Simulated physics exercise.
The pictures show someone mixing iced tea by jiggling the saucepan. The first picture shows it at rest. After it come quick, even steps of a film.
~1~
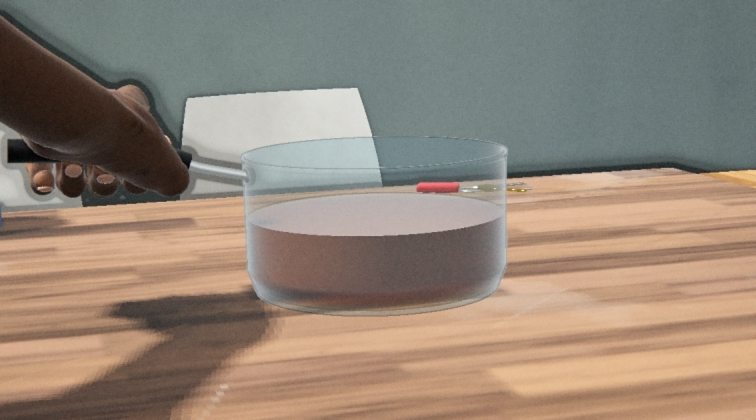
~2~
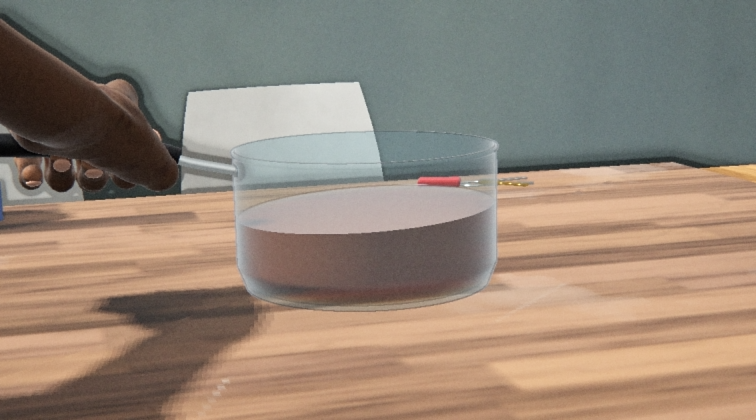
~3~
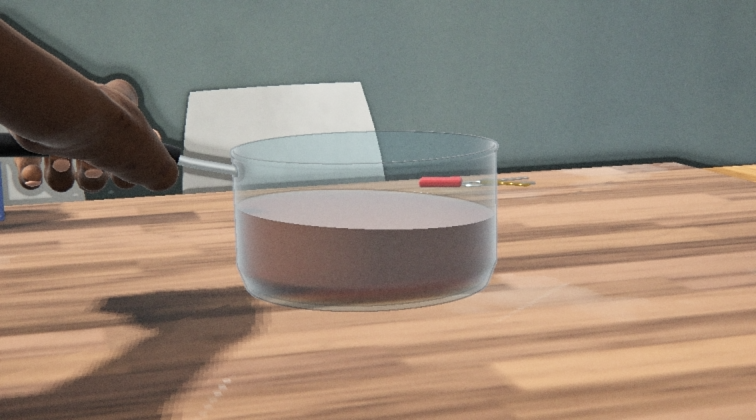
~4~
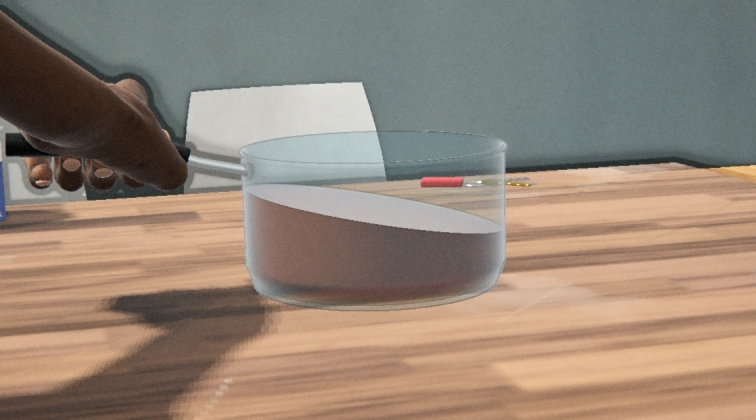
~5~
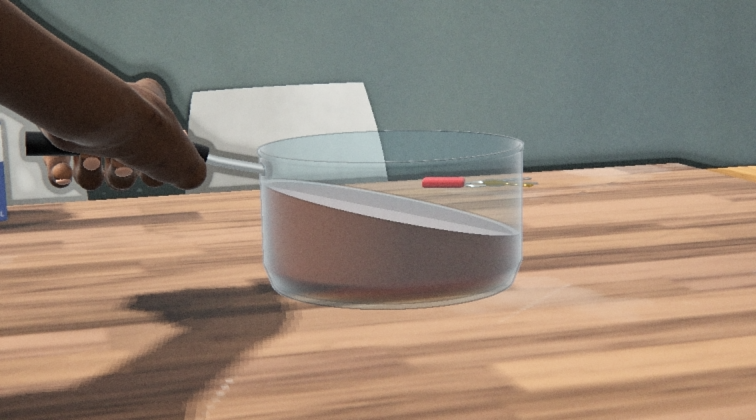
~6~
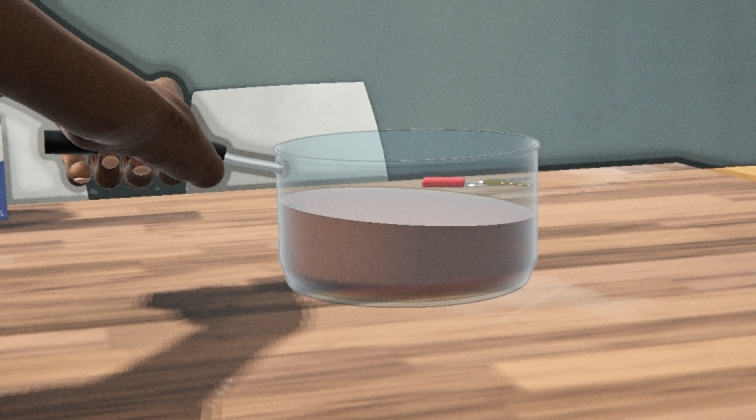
The clip opens with a hand gripping the handle of a clear saucepan about half full of brown liquid, resting level on a wooden surface. The hand shifts the pan slightly left, then slides it right as the liquid climbs clearly higher on the left side, then flattens to a slight slant.
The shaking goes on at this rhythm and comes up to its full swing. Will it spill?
It loses some.
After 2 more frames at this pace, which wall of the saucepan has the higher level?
To the right-hand side.
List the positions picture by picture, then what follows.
The first picture shows saucepan (376, 216) about half full; at rest.
The second picture shows saucepan about half full, surface at (366, 208); surface about level.
The third picture shows saucepan (366, 211) about half full; surface a little higher on the left.
The fourth picture shows saucepan about half full, surface at (374, 208); surface clearly higher on the left.
The fifth picture shows saucepan (392, 210) about half full; surface clearly higher on the left.
The sixth picture shows saucepan about half full, surface at (407, 206); surface a little higher on the left.
Shortly, the highest wave so far goes over the rim.
At the finish, the highest wave so far goes over the rim; some is on the top.
